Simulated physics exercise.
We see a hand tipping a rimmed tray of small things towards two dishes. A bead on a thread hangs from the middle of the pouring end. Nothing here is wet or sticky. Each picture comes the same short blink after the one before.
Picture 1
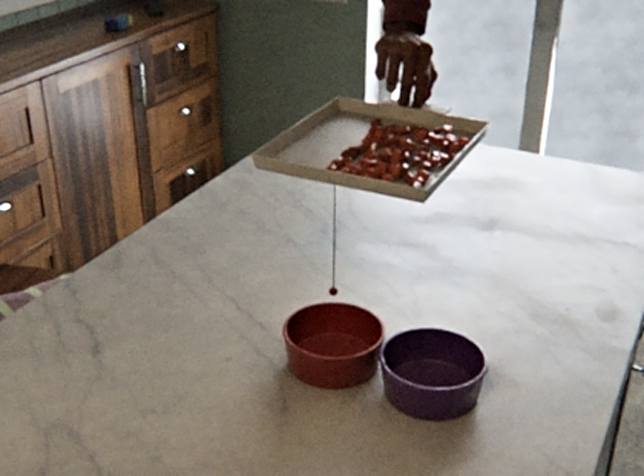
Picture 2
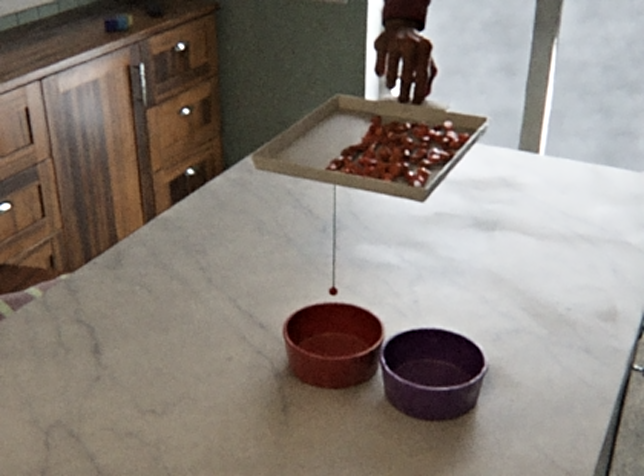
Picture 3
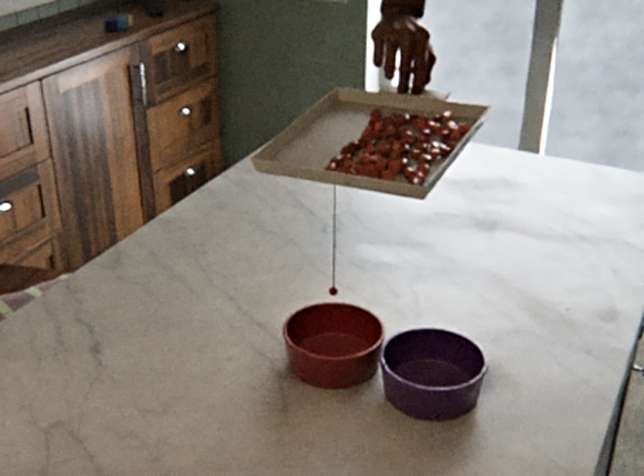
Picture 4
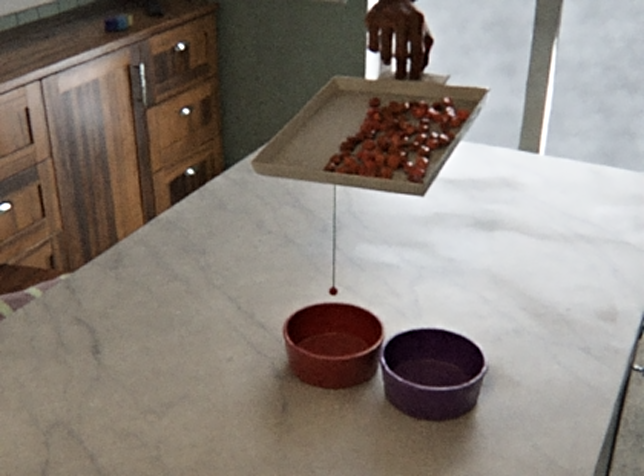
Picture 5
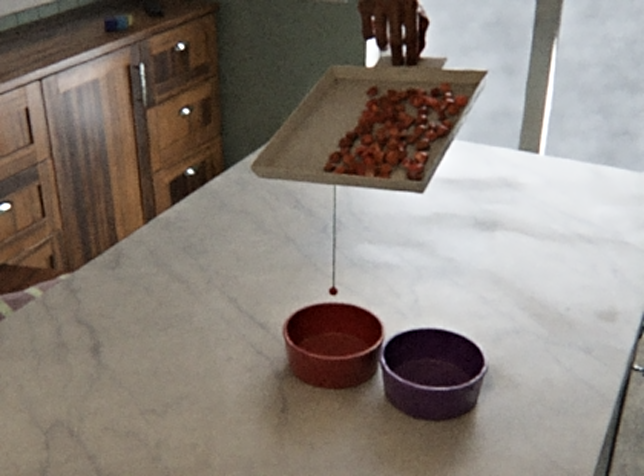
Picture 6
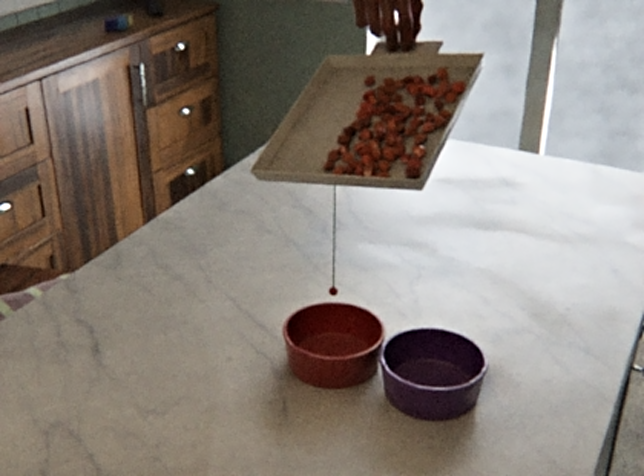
The clip shows a hand holding a rimmed tray of small reddish pieces above a red dish and a purple dish on a marble surface, gradually raising the tray's far side while a bead on a thread hangs nearly still.
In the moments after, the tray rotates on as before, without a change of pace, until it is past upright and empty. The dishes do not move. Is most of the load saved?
Together they catch under half.
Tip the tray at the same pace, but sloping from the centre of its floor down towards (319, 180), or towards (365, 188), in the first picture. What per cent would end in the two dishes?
Near 40 % and 80 %.
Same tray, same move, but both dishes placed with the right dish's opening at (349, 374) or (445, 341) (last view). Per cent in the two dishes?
First some 0, then 10 per cent.
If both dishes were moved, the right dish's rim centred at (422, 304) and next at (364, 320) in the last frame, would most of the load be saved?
At the first place below a half, at the second above a half.
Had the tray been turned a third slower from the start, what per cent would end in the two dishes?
It comes to 20 per cent or so.
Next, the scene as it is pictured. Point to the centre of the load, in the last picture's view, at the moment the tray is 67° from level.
At about (305, 166).
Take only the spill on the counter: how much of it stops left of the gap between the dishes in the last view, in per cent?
It comes to 100 per cent or so.
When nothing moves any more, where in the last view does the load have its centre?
Near (237, 327).
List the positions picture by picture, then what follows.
Corners of the pouring end near (256, 154) and (424, 188), level; middle of the load near (404, 151), bits of crushed brick; left dish near (312, 369); right dish near (414, 400); bead on its thread near (334, 291), in the first picture.
Corners of the pouring end near (256, 155) and (424, 187), level; middle of the load near (404, 149), in the second picture.
Corners of the pouring end near (255, 157) and (423, 185), tipped barely, lowest at the left corner; middle of the load near (403, 144), in the third picture.
Corners of the pouring end near (254, 161) and (422, 183), tipped a little, lowest at the left corner; middle of the load near (403, 135), in the fourth picture.
Corners of the pouring end near (254, 165) and (420, 180), tipped clearly, lowest at the left corner; middle of the load near (401, 127), in the fifth picture.
Corners of the pouring end near (254, 168) and (419, 178), tipped clearly, lowest at the left corner; middle of the load near (399, 119); left dish near (312, 369); right dish near (414, 400), in the sixth picture.
Shortly afterwards, tray tipped steeply; all but a few on the tray; a little in the air.
Next, tray tipped past a quarter turn; a little on the tray; a little in the left dish; near half outside both; near a quarter in the air.
Some moments later, tray tipped past a quarter turn; a little in the left dish; the bulk outside both.
In the end, tray tipped past a quarter turn; none at all in the right dish; a little in the left dish; the bulk outside both.
